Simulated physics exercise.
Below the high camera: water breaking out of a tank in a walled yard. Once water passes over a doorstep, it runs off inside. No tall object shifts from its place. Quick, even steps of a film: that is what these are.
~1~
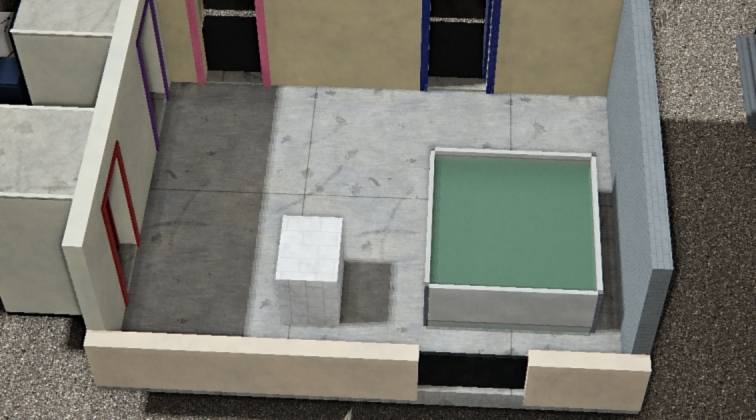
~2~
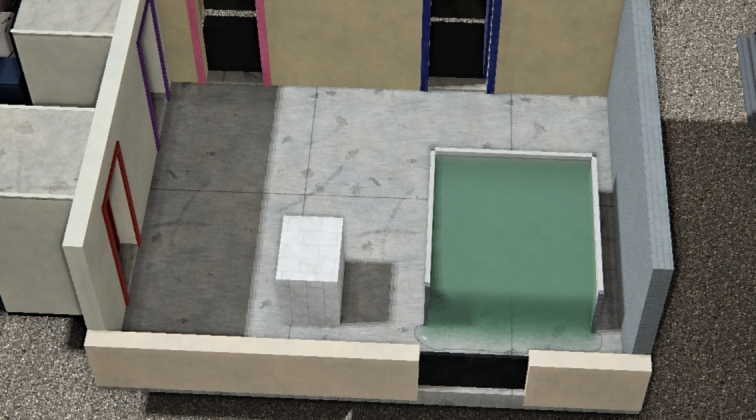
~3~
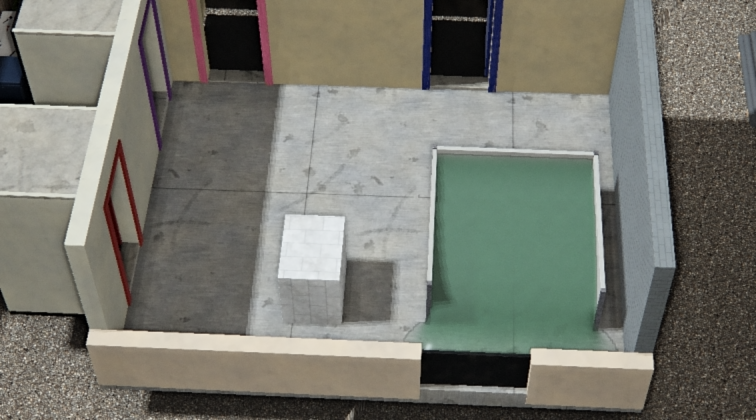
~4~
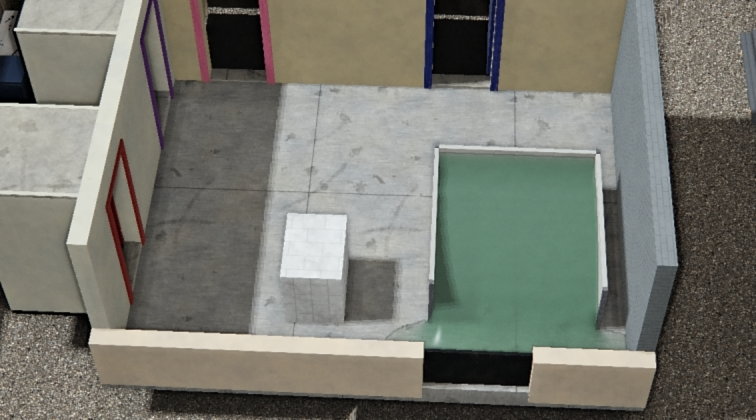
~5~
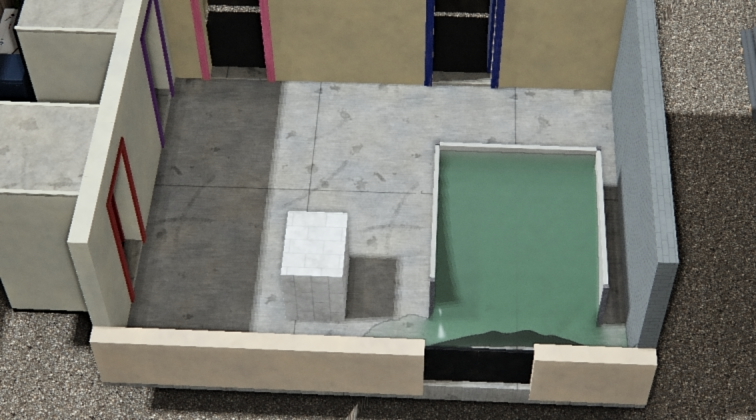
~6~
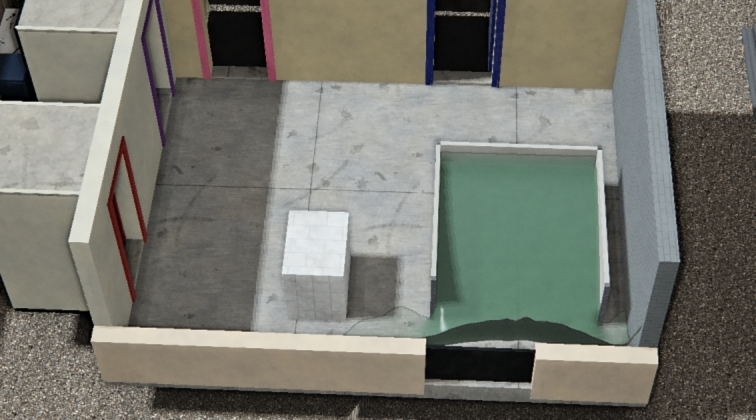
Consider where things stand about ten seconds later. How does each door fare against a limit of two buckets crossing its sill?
Blue door: Not over the line on that one. Red door: Over the line on that one. Pink door: Over the line on that one. Purple door: Not over the line on that one.
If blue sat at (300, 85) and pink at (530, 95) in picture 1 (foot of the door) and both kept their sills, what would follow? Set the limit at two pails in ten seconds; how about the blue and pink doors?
Note - blue door ends up above it; pink door ends up above it.
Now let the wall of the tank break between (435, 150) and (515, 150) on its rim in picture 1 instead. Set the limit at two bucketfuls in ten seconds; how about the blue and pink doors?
Blue door takes more, pink door passes that mark.
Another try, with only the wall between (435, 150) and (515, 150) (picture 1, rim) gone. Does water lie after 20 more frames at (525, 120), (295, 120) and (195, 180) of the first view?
Taking the spots in turn: Swamped, swamped and swamped.
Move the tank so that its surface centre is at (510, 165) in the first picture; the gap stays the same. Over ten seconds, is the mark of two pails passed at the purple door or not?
Purple door: Undershoots.
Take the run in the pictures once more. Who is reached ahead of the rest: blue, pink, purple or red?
The red one.
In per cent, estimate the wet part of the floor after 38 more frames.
It comes to 95 per cent.
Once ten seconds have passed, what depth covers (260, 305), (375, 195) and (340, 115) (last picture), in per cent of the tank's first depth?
Readings in sequence: 6, 14, 16 percent.
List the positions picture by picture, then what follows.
The first picture shows still water in the tank at (513, 222).
In the second picture, water pours out at (511, 312) and has run to (420, 329).
In the third picture, water pours out at (513, 313) and has run to a hidden place.
In the fourth picture, water pours out at (515, 314) and has run to a hidden place.
In the fifth picture, the front is at a hidden place, out from the gap at (516, 311).
In the sixth picture, water pours out at (517, 311) and has run to a hidden place.
A moment on, water covers 20 % of the floor; the blue door not reached, the red door not reached, the pink door not reached, the purple door not reached.
Next, water covers 40 % of the floor; the blue door not reached, the red door under two buckets in, the pink door not reached, the purple door not reached.
Then, water covers 70 % of the floor; the blue door wet at the sill, nothing in, the red door over two buckets in, the pink door not reached, the purple door wet at the sill, nothing in.
Later, water covers 95 % of the floor; the blue door wet at the sill, nothing in, the red door far over two buckets in, the pink door far over two buckets in, the purple door wet at the sill, nothing in.
In the end, water covers 100 % of the floor; the blue door under two buckets in, the red door far over two buckets in, the pink door far over two buckets in, the purple door under two buckets in.
